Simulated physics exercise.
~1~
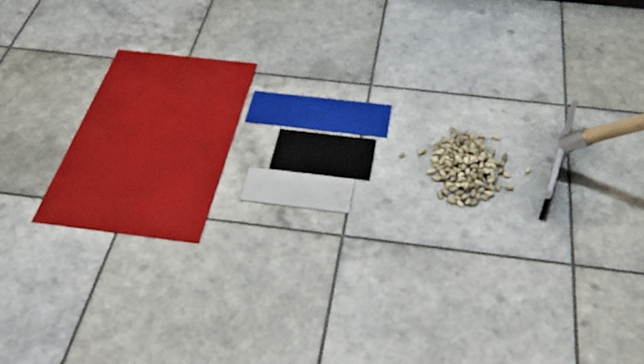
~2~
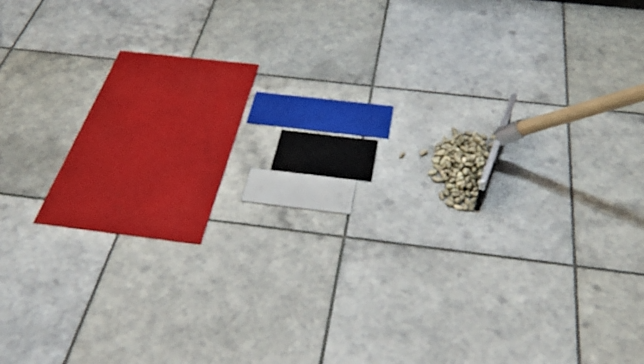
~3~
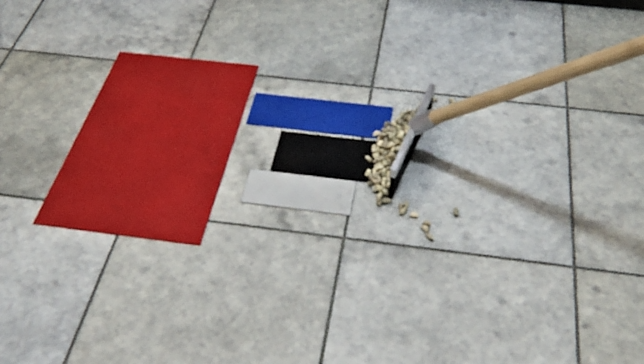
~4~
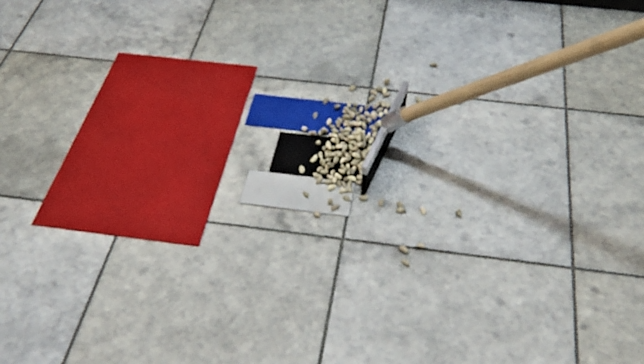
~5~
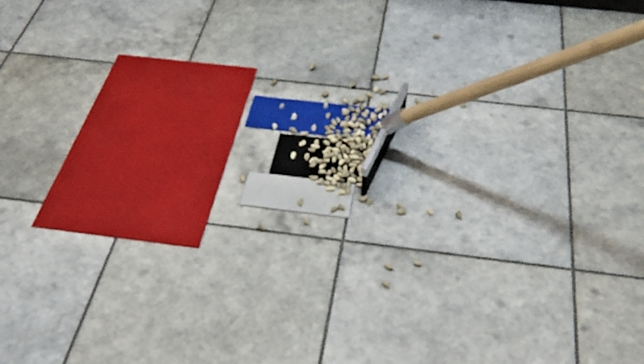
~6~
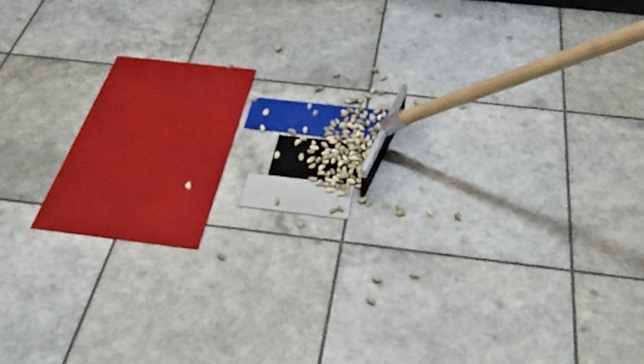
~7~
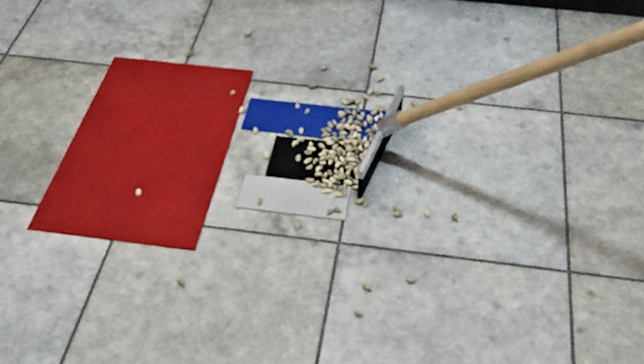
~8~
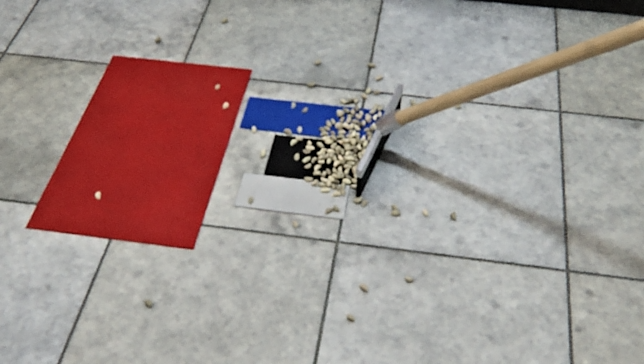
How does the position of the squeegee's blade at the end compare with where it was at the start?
At the start the blade is to the right of the bean pile, near the right side of the view. By the end it is farther left and slightly higher in view, beside the right ends of the blue, black and white sheets.
